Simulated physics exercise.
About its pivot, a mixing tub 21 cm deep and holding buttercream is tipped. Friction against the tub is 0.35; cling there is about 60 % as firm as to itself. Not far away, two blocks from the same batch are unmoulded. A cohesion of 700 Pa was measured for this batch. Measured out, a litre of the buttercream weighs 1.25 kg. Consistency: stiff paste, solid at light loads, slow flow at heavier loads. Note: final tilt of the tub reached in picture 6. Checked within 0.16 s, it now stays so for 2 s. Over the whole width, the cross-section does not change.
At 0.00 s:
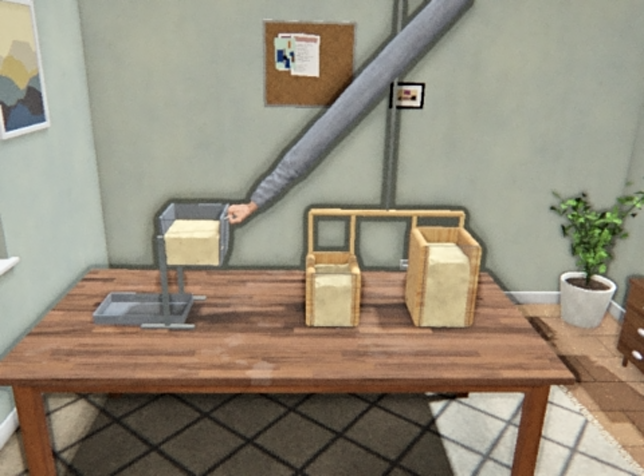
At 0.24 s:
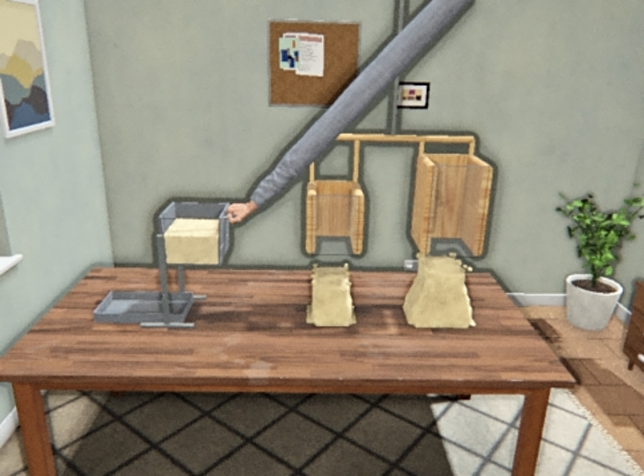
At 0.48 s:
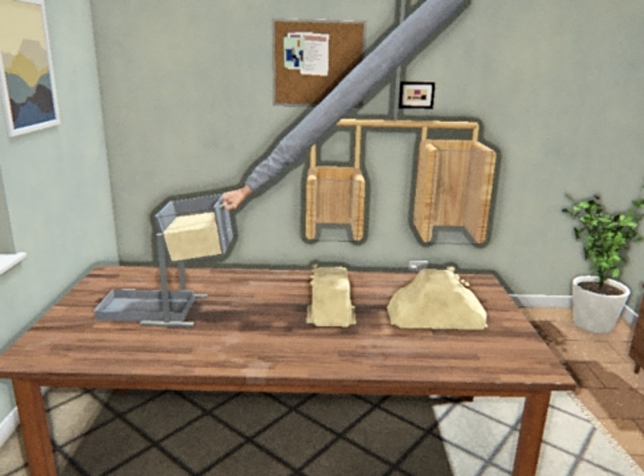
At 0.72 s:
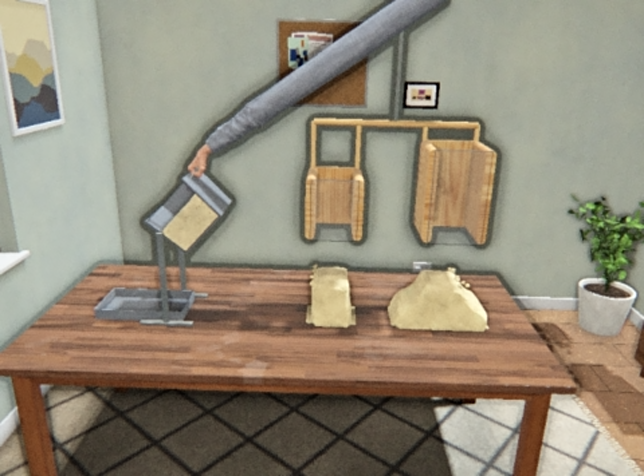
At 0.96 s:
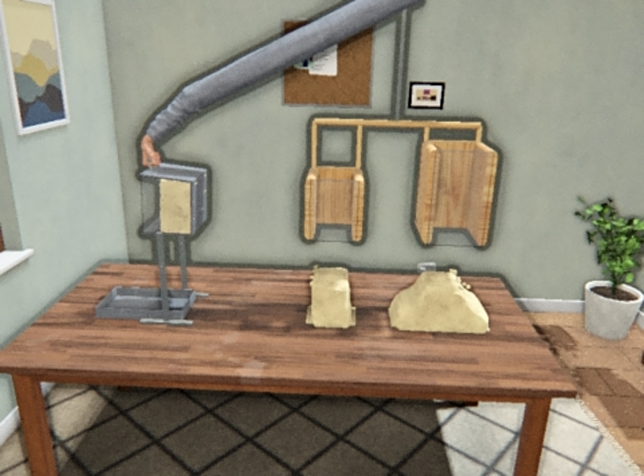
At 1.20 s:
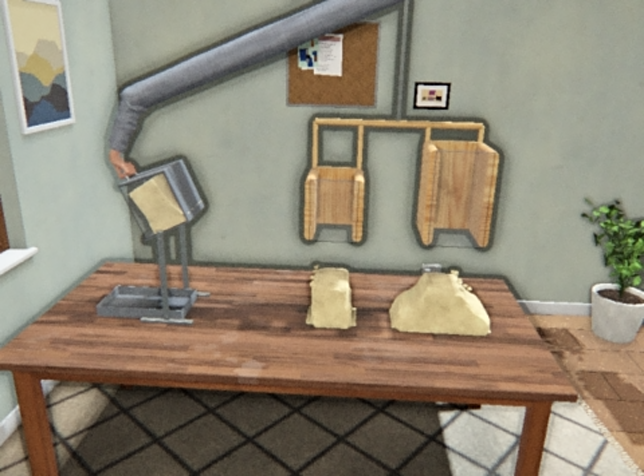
Two wooden moulds joined by a frame lift off two pale yellow blocks on a brown wooden table, seen from slightly above in a green-walled room with a corkboard and potted plant. The right block slumps into a broad mound, while the smaller middle one barely settles. Then a grey-sleeved arm swings the grey tub on the left over anticlockwise past upright, its pale filling staying inside, as the view drifts slightly.
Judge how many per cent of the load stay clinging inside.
I would put it at about 0 percent.
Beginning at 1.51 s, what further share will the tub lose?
My estimate is near 0 in a hundred.
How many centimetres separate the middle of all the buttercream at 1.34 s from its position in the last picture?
It has moved close to 10 cm.
After 1.34 s, the tub is at 113 degrees and holds 64 %.
After 1.51 s, the tub is at 113 degrees and holds 0 %.
After 1.68 s, the tub is at 113 degrees and holds 0 %.
After 1.85 s, the tub is at 113 degrees and holds 0 %.
After 3.20 s, at the end, the tub is at 113 degrees and holds 0 %.
